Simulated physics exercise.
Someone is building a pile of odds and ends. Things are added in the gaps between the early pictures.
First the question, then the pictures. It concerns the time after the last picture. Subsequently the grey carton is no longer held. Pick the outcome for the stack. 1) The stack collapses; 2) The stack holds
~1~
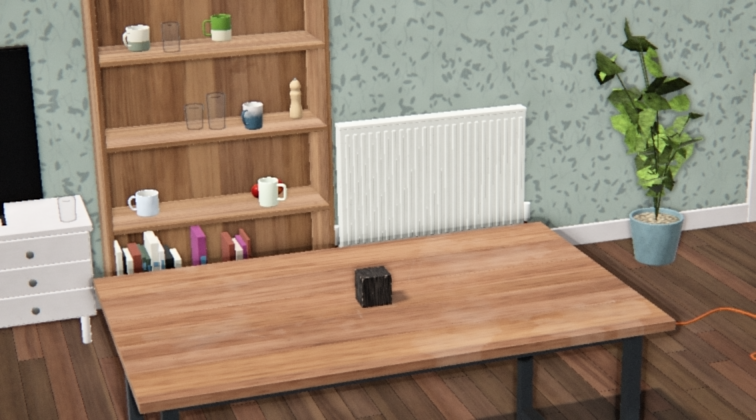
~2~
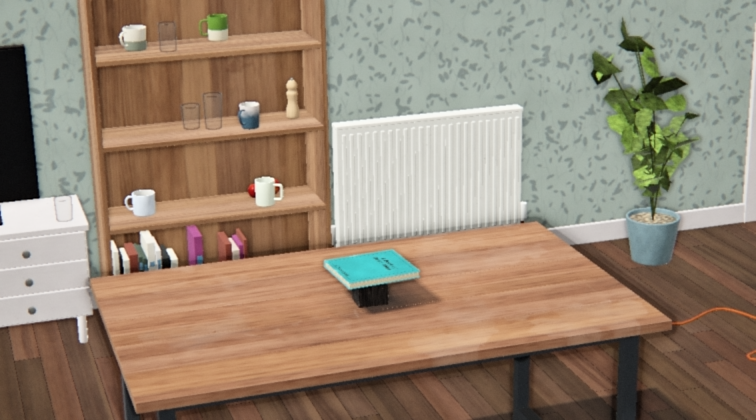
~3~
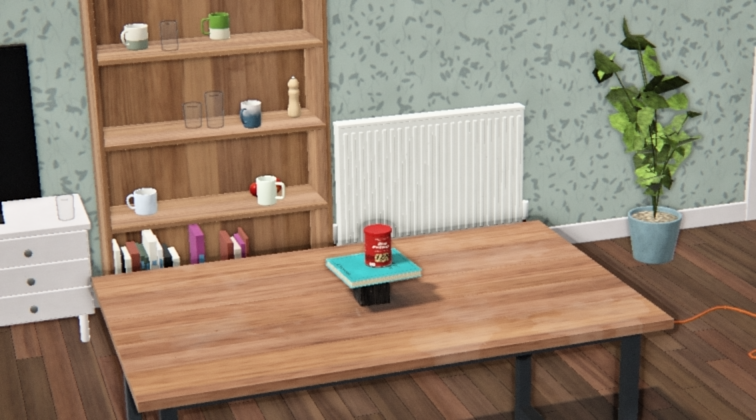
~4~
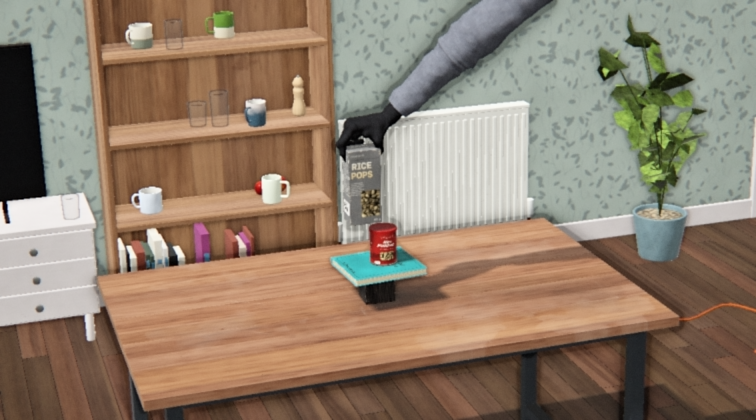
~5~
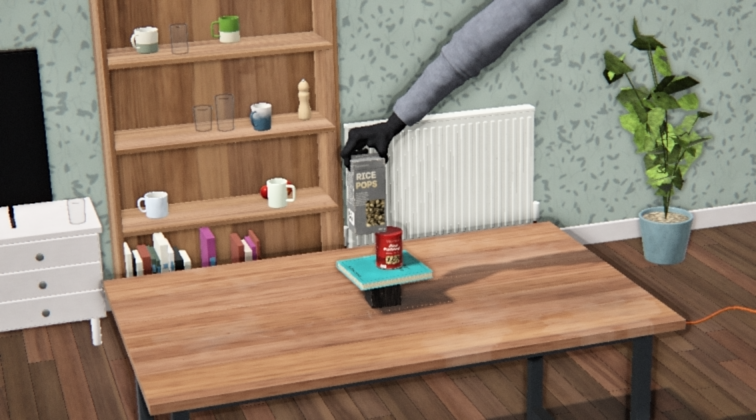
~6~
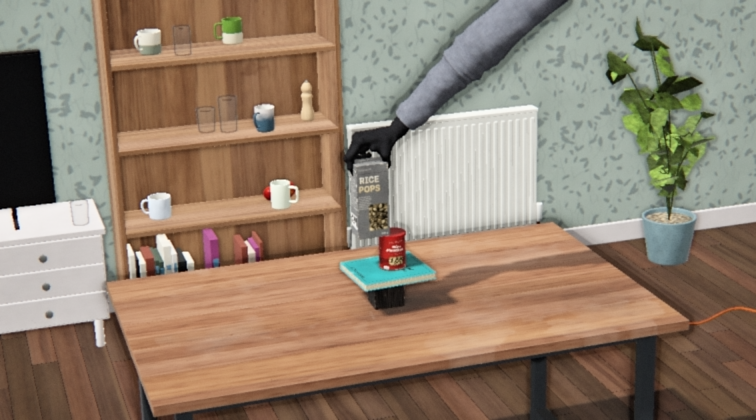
Option 1: The stack collapses.
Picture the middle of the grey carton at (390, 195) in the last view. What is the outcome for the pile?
Well, it is fine after that.
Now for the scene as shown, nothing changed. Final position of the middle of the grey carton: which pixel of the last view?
Roughly at pixel (238, 291).
Then, 0.40 s past the last view, grey carton now fallen.
Then, 0.70 s past the last view, things are still on the move.
Then, 1.00 s past the last view, as before.
Finally, fallen, grey carton; the other 3 still in place. Final places as the last picture's camera would see them, grey carton near (237, 291). The pile gives way.
